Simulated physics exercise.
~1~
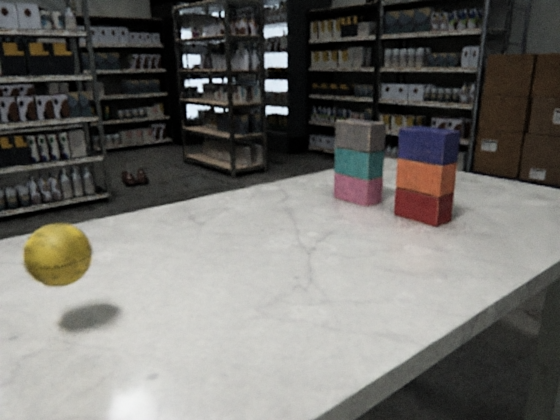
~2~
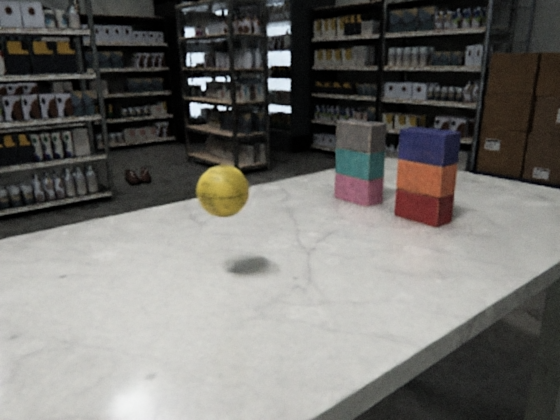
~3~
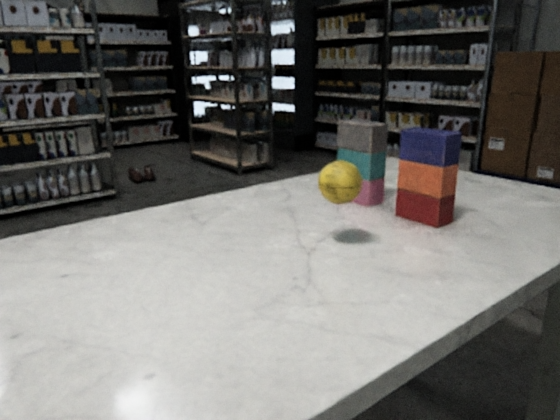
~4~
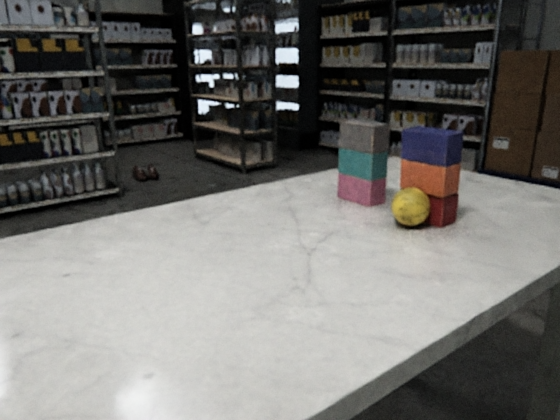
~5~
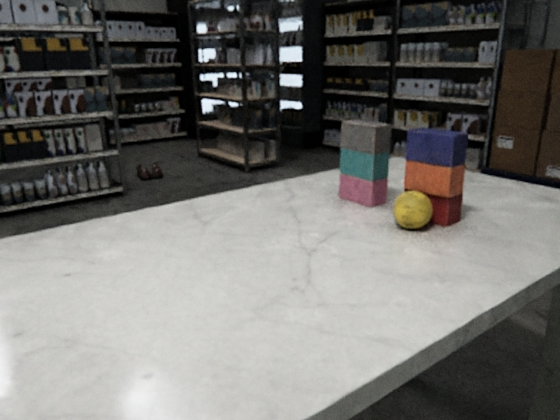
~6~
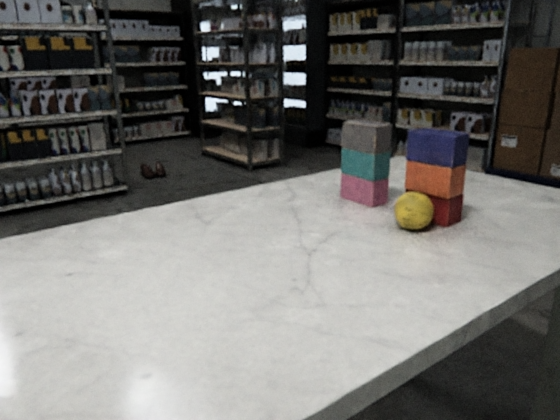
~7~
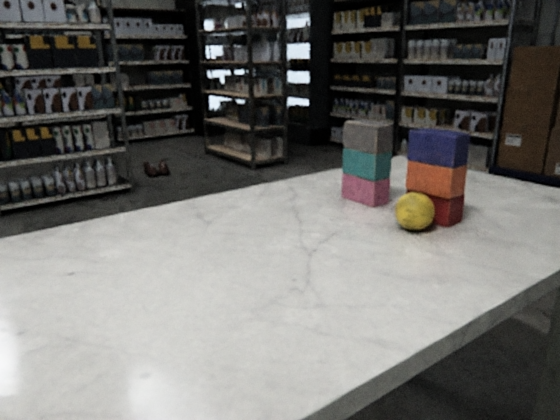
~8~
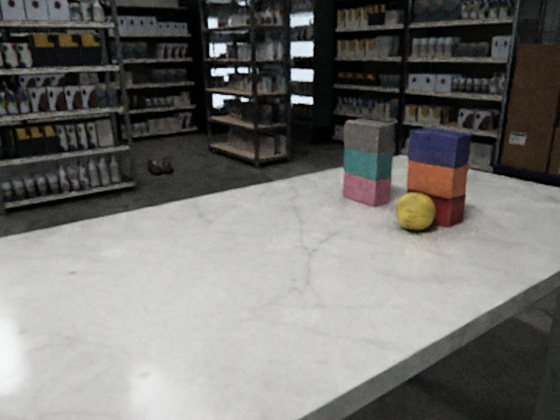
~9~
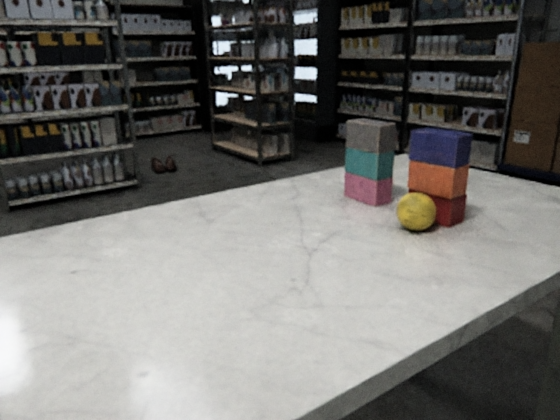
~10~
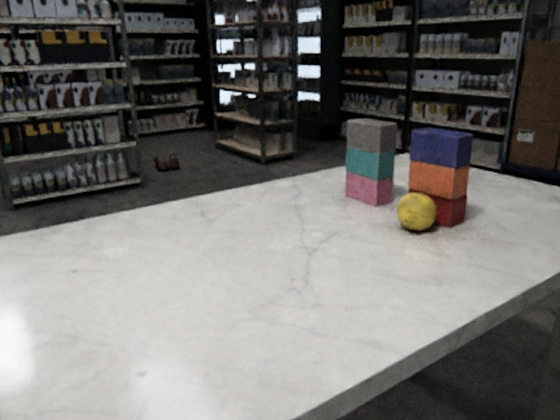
A yellow ball hangs above the left side of a pale, marble-like tabletop, seen from slightly above in a dim room lined with stocked shelves, with brown boxes at the right. Toward the far right of the table stand two neighbouring stacks, one grey over turquoise over pink, the other blue over orange over red. The ball flies rightward over the surface, its shadow beneath it, and drops toward the stacks. It comes down against the front of the red block and stays there. As the view drifts slightly sideways, both stacks remain upright, with the ball resting beside the red block.
